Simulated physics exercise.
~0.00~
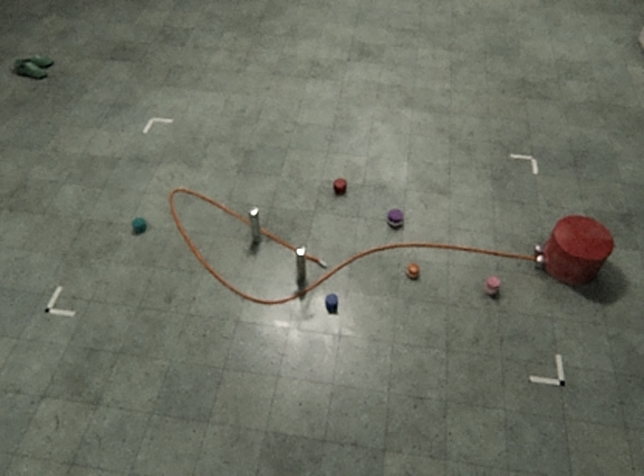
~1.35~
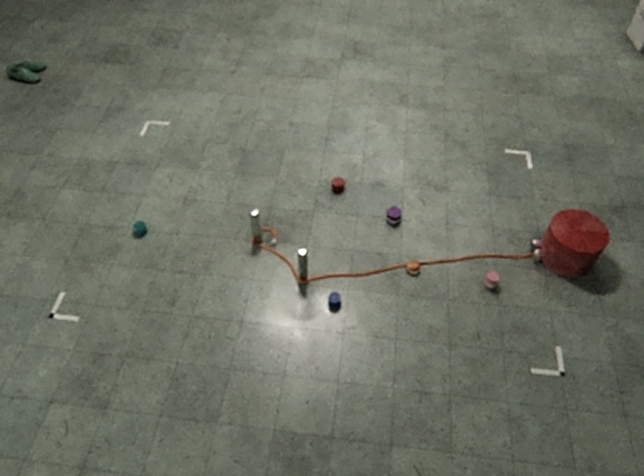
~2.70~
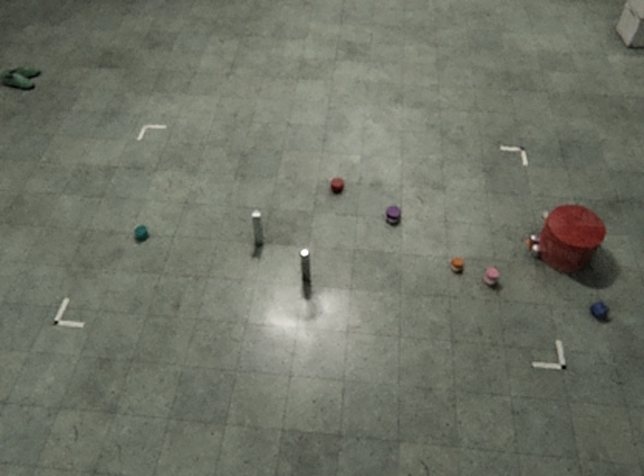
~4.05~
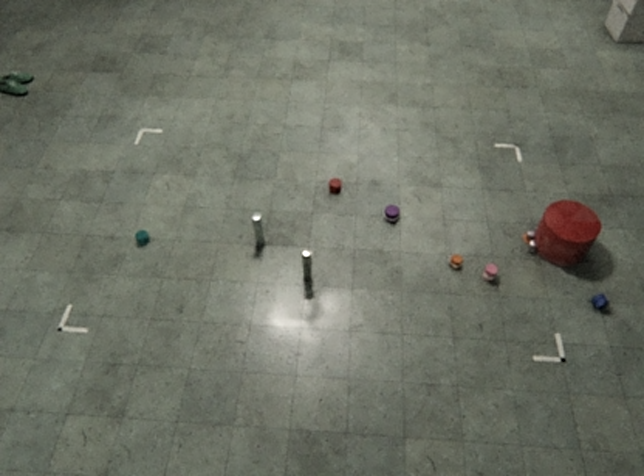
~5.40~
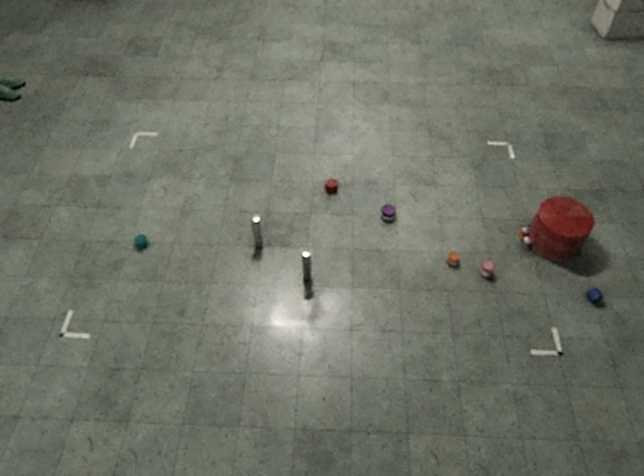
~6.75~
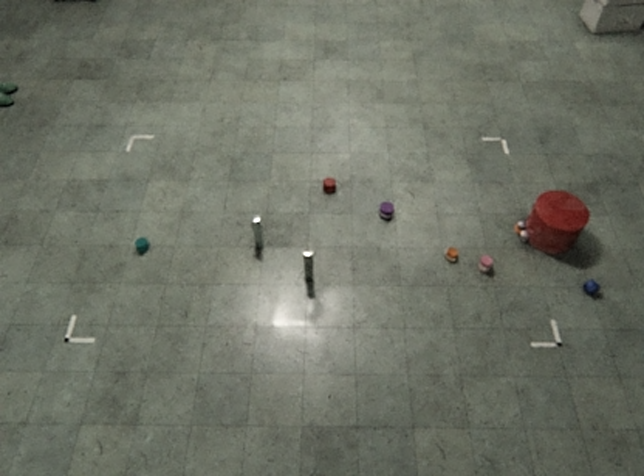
To begin with, an orange lead runs from a red drum-shaped machine at the right and loops loosely around two steel posts on a grey tiled floor, with six small coloured objects scattered about. The lead then draws in toward the machine, its wide loop gone, bending closely past the posts and reaching the orange jar. Next it has left the posts entirely, and the orange jar sits a little farther right. The blue tub has travelled much farther right, ending on its side below the machine. Finally, the teal, red, purple and pink objects remain in place.
